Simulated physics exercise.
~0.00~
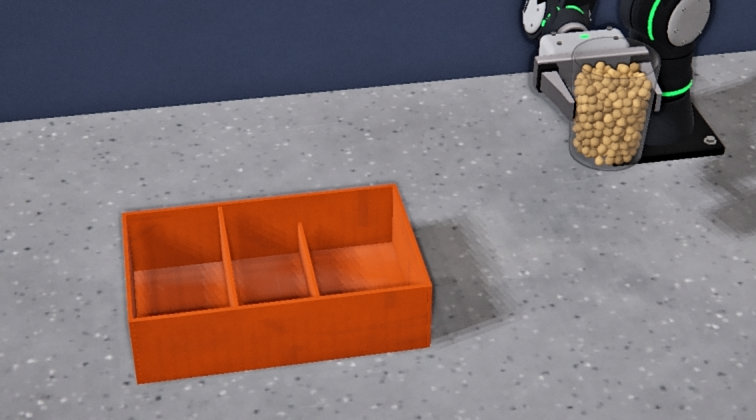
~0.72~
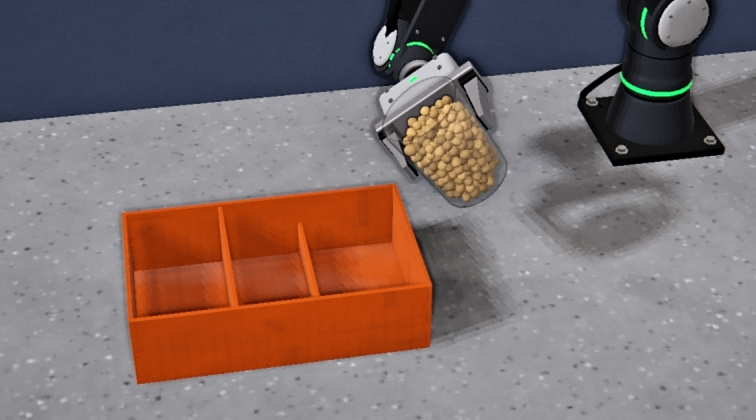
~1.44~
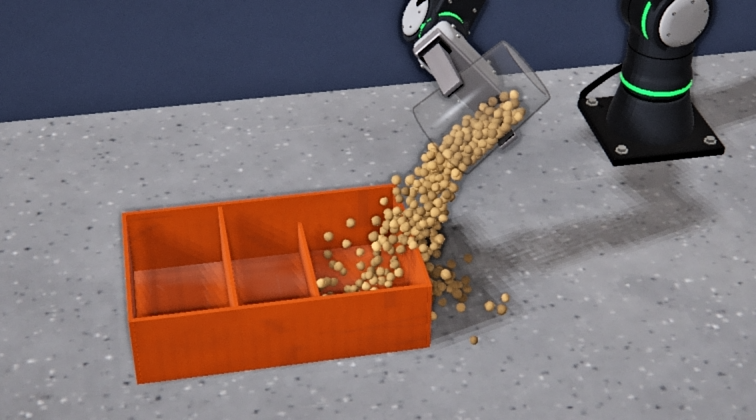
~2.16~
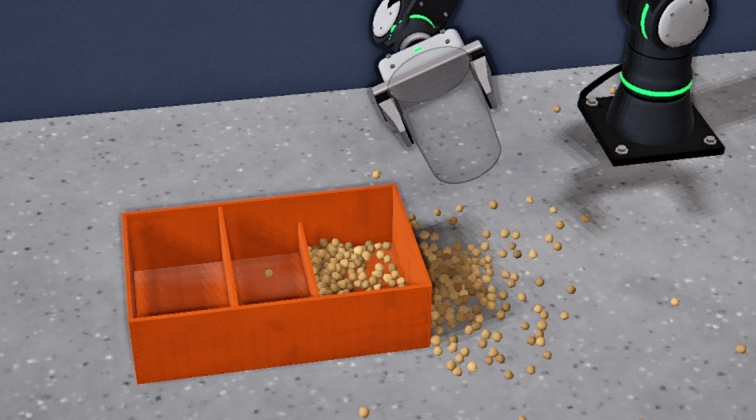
A robot arm carried a clear tumbler of dried chickpeas left toward an orange divided box and tipped it over, filling much of the right-hand compartment while many others spilled onto the grey table, leaving the tumbler empty and one chickpea in the middle section.
